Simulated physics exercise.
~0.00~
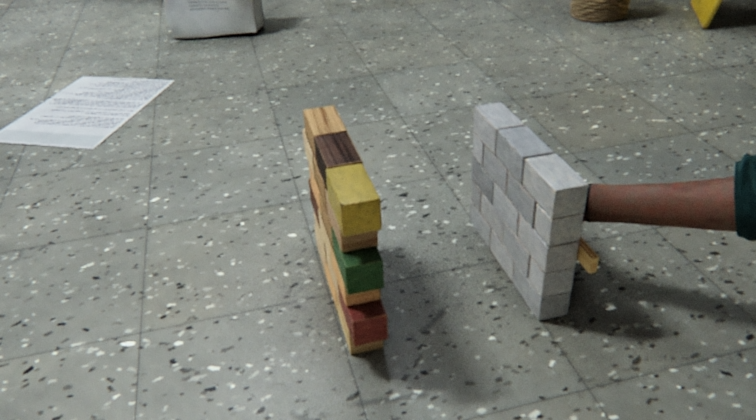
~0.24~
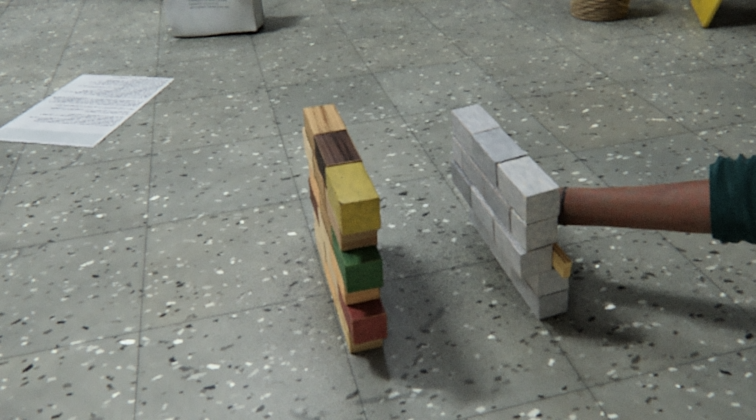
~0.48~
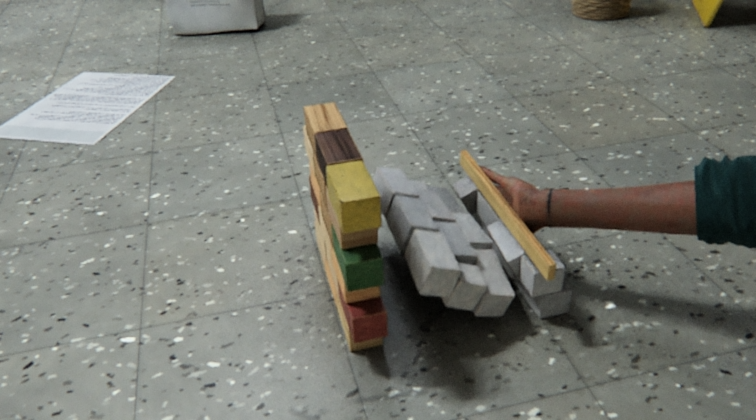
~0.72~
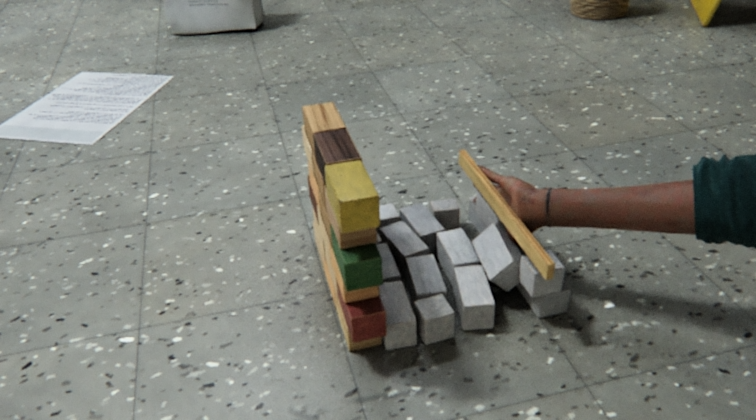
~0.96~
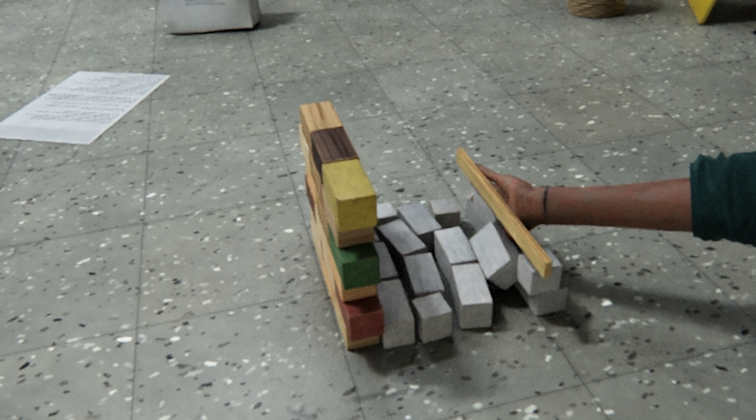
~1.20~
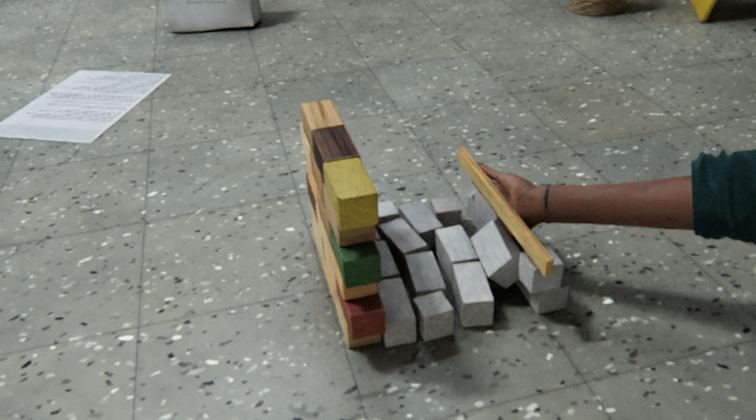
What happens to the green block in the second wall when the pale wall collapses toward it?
The green block stays in its place in the wall, at the same level, between the yellow block above and the red block below.
